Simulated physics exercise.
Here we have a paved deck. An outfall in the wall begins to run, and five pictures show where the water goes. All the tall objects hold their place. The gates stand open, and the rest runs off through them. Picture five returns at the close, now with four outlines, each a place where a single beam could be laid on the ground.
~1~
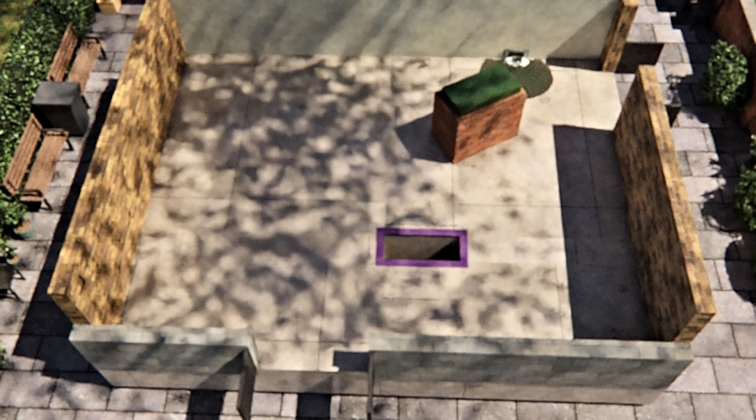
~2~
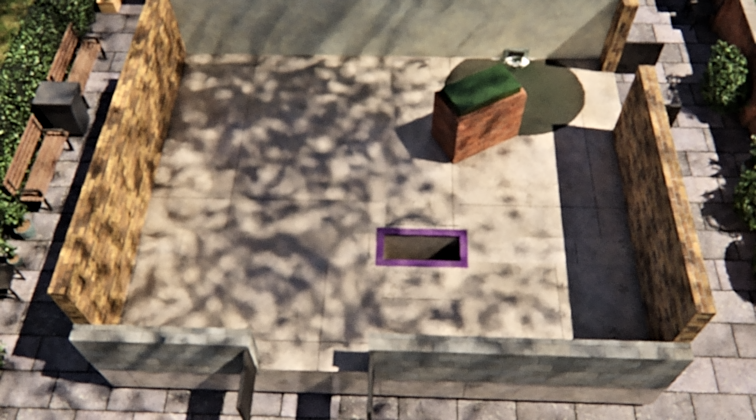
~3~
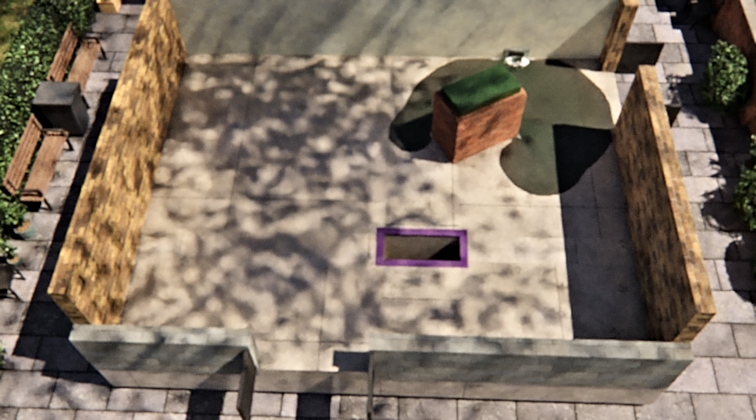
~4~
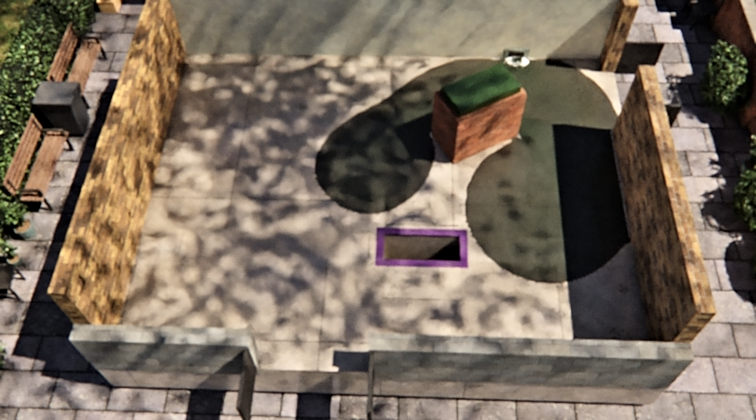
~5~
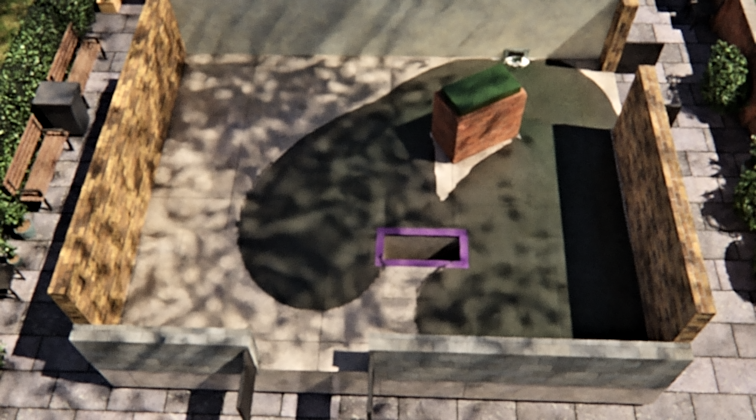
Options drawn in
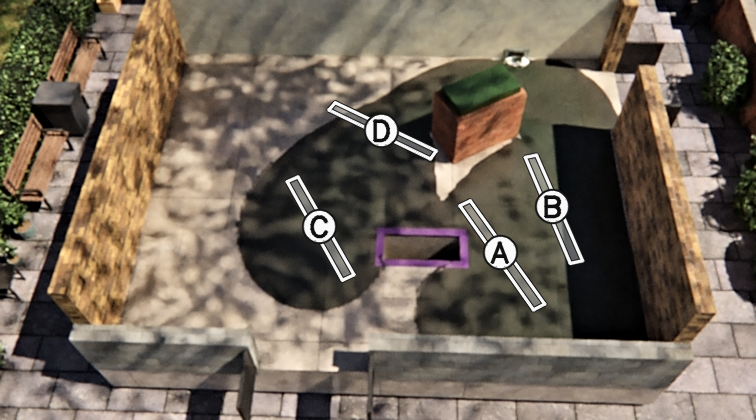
Dark water spreads over a pale, shadow-dappled paved deck, seen from high above by a still camera. Brown walls flank the left and right, grey walls stand behind and in front, a green-topped brick block sits right of centre, and a purple-rimmed gully lies below it. From the upper right, the water widens, wraps both sides of the block, sweeps left and downward, and reaches the gully, which takes some in.
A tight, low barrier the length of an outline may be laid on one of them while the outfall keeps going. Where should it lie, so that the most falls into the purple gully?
The best place is C.
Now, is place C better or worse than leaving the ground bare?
Place C is better.
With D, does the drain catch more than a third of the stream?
No.
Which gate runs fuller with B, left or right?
The left one.
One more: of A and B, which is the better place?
That would be B.
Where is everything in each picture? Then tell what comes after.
In the first picture, outfall at (516, 54); purple gully at (422, 248); open gate at (315, 355); open gate at (607, 101); 2 % of the ground under water, visible out to (548, 84); purple gully still dry.
In the second picture, 7 % of the ground under water, visible out to (550, 128); purple gully still dry.
In the third picture, 15 % of the ground under water, visible out to (561, 187); purple gully still dry.
In the fourth picture, 29 % of the ground under water, visible out to (520, 274); purple gully still dry.
In the fifth picture, 50 % of the ground under water, visible out to (276, 289); purple gully taking water.
In white, A from (465, 203) to (539, 306); B from (530, 156) to (576, 262); C from (292, 179) to (348, 277); D from (332, 106) to (433, 154).
With A, about 8 % of the stream goes into the purple gully, about 86 % out by the gates.
With B, about 13 % of the stream goes into the purple gully, about 82 % out by the gates.
With C, about 19 % of the stream goes into the purple gully, about 73 % out by the gates.
With D, about 14 % of the stream goes into the purple gully, about 79 % out by the gates.
